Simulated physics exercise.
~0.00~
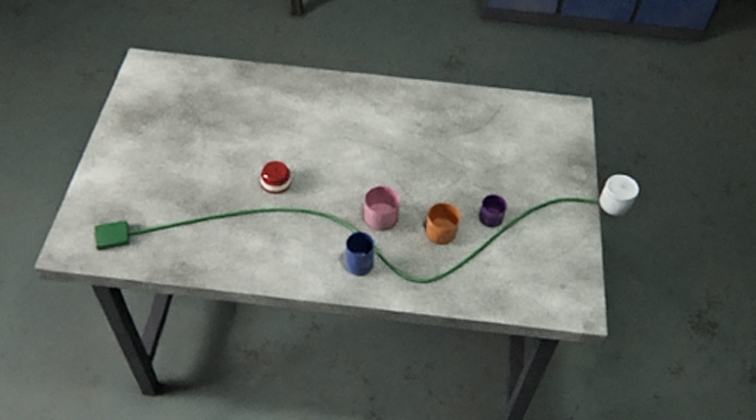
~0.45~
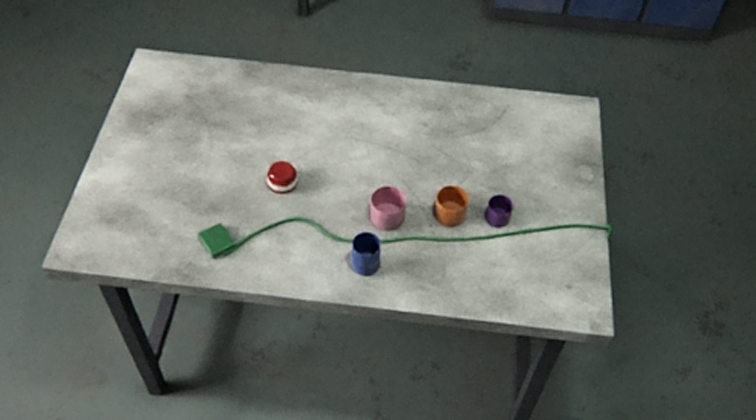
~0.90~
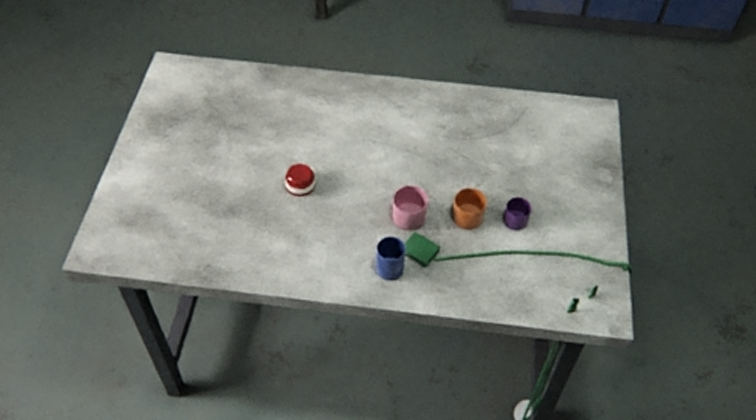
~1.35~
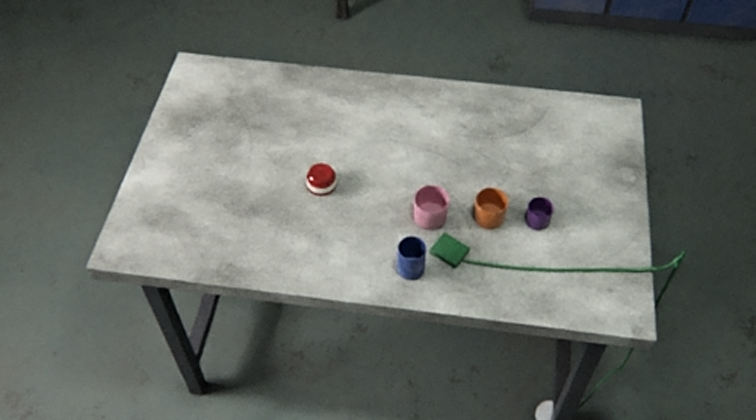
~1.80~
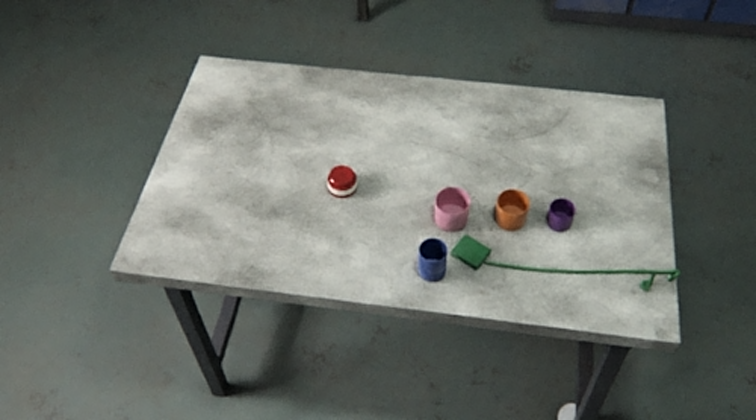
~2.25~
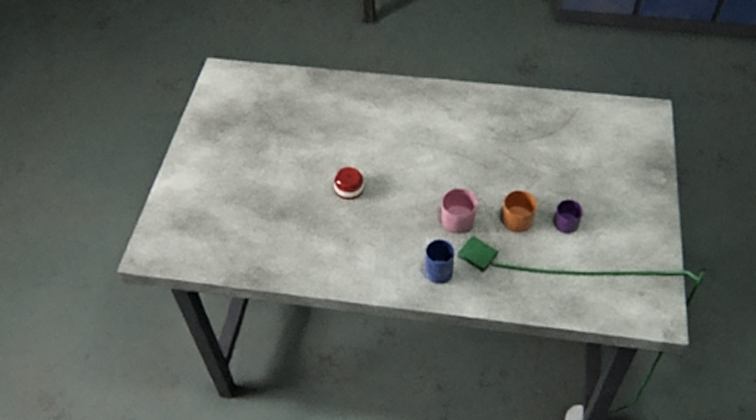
A white speaker falls off the table's right side, dragging the green phone rightward by cable.
